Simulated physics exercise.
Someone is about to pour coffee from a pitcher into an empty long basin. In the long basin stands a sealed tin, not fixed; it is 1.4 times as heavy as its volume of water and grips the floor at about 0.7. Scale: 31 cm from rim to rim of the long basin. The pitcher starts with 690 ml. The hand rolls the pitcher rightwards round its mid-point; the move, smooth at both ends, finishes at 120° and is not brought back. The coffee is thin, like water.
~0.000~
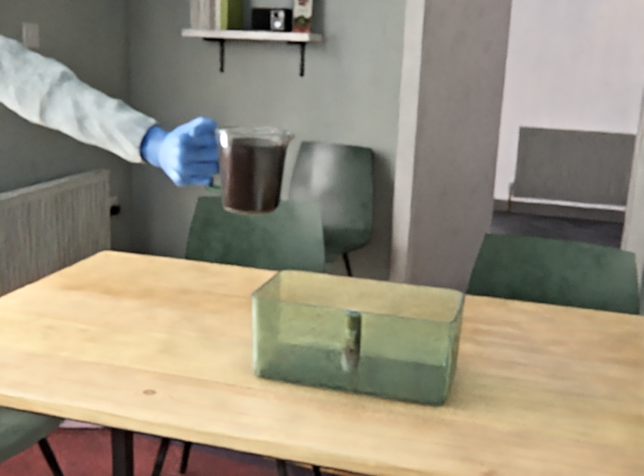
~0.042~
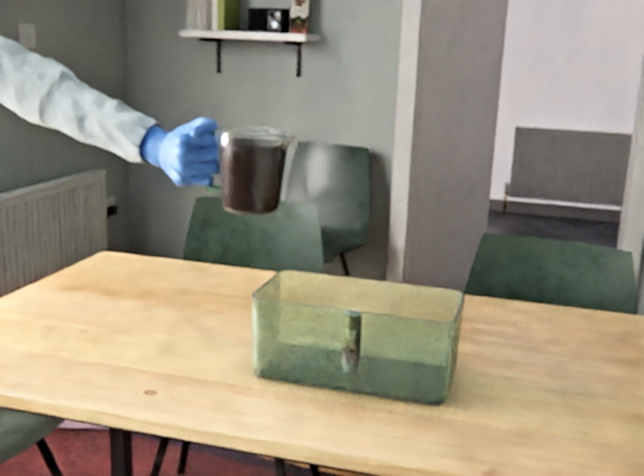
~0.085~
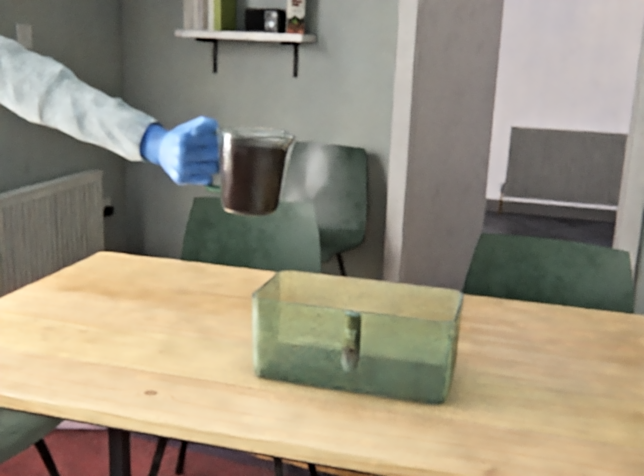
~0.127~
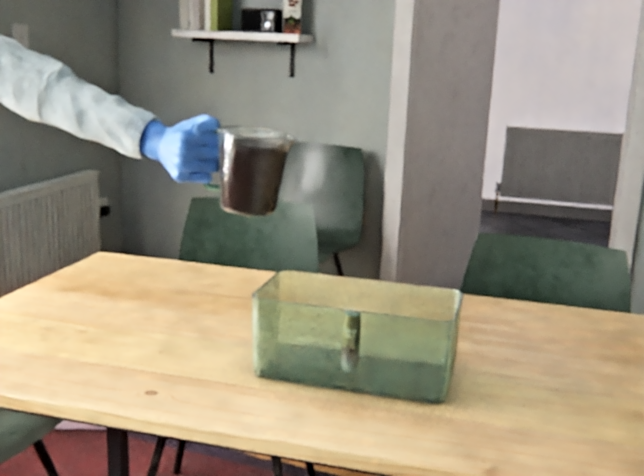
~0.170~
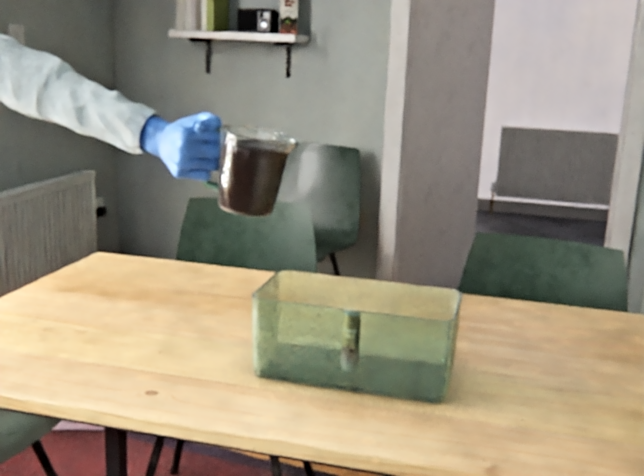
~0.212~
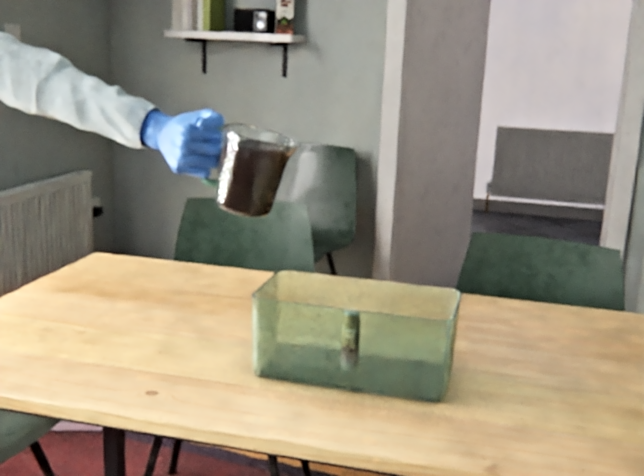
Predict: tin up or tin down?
It goes over.
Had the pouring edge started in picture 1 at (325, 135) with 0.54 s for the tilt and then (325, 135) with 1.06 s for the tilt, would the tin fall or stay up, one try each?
First it falls; then it remains upright.
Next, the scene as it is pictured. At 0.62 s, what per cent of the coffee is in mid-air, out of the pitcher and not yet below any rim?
About 24 per cent.
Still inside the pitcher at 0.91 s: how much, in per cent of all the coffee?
Near 10 in a hundred.
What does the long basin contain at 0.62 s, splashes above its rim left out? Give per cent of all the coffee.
Near 5 in a hundred.
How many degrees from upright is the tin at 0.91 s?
About 5°.
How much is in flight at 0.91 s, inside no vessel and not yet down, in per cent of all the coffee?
Near 20 in a hundred.
By 0.62 s the tilt is 75° and 72 per cent is still to pour; the tin stands where it began.
By 0.91 s the tilt is 114° and 10 per cent is still to pour; the tin leans 7°.
By 1.22 s the tilt is 120° and 0 per cent is still to pour; the tin lies on its side.
By 1.56 s the tilt is 120° and 0 per cent is still to pour; the tin lies on its side.
At rest the tin lies on its side.
